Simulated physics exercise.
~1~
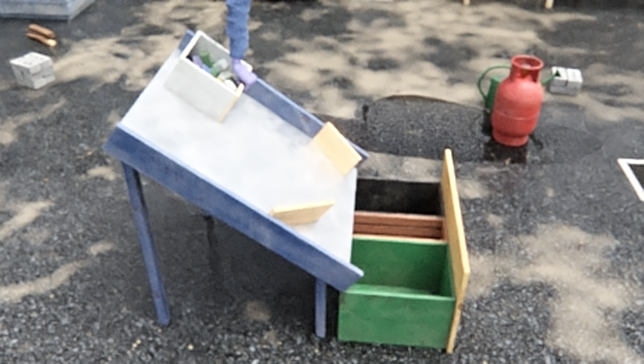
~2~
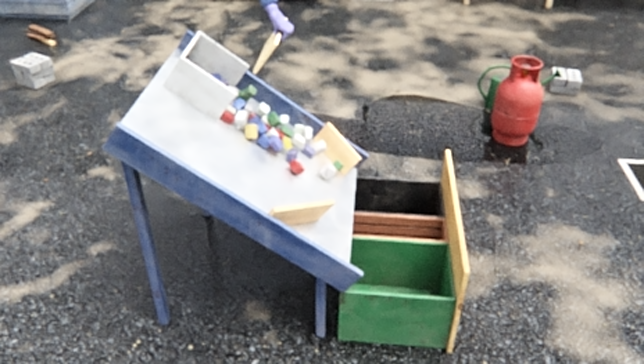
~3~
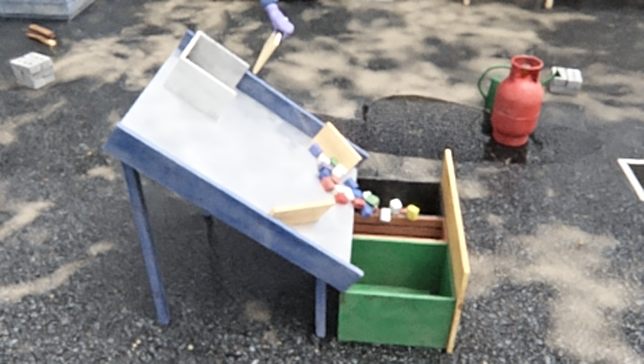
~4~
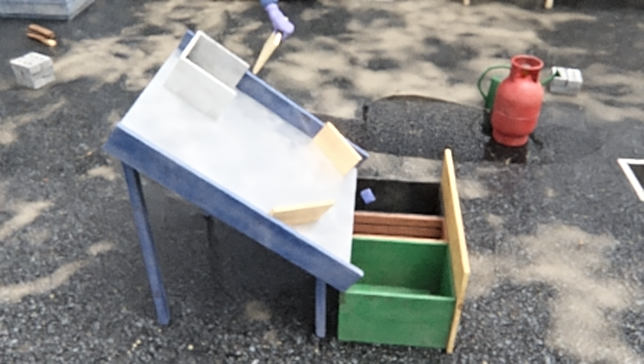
A gloved hand lifted the gate of a white pen atop a sloping table, and a crowd of colourful toy bricks tumbled down between two angled boards, pouring off the edge towards the black and wooden tubs until one blue brick remained visible in mid-air.
